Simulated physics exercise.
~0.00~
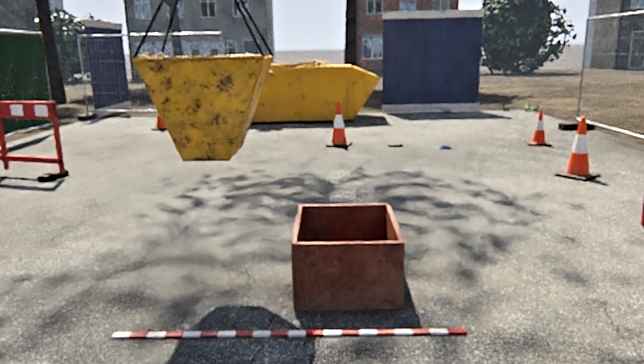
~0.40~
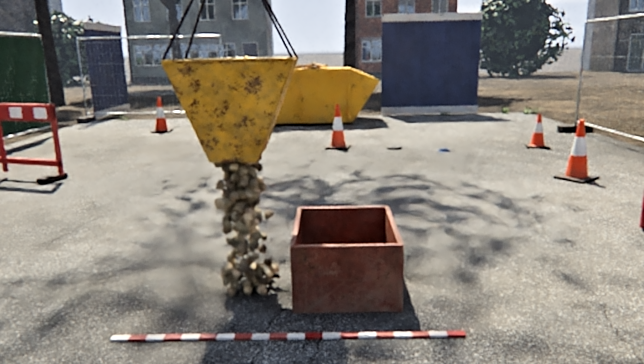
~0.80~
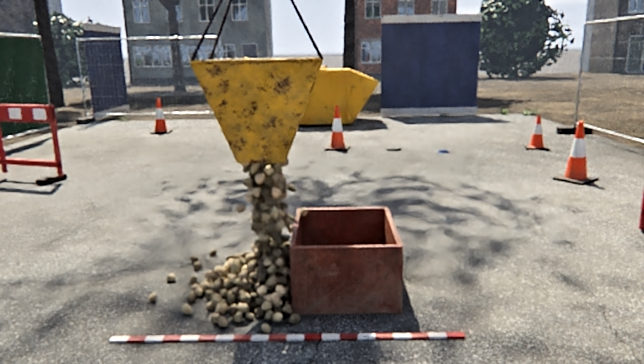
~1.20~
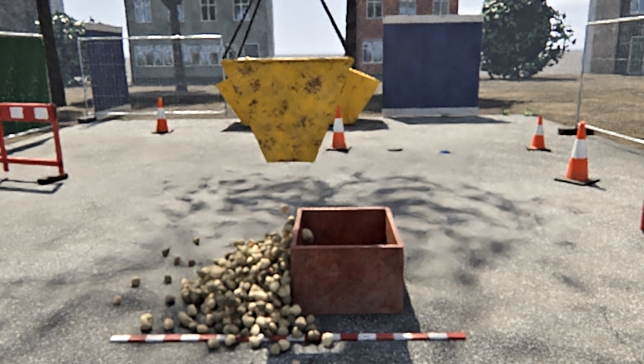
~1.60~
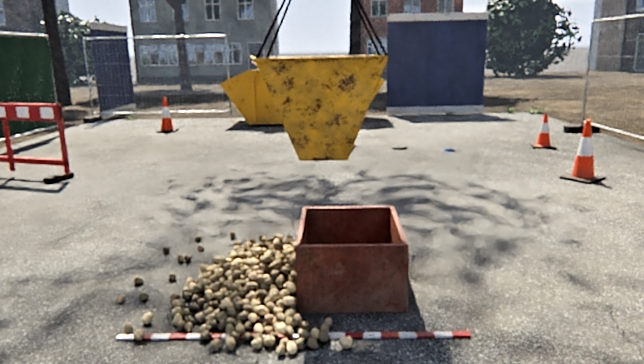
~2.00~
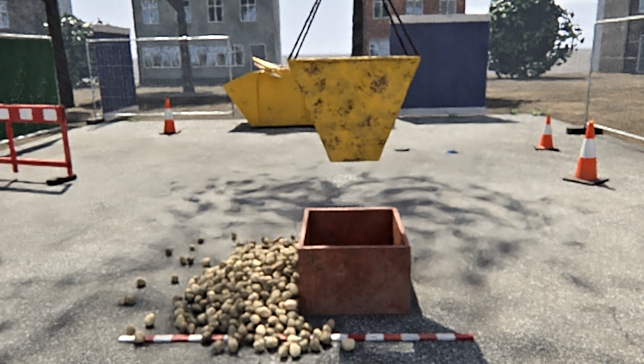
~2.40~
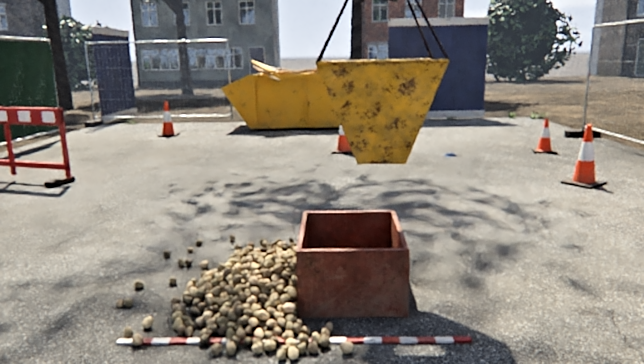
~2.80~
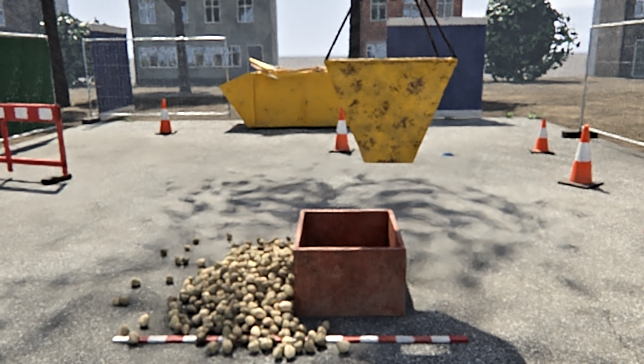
Yellow skip hanging from cables moving right and spilling river cobbles, nearly all piling up left of a reddish-brown open bin.
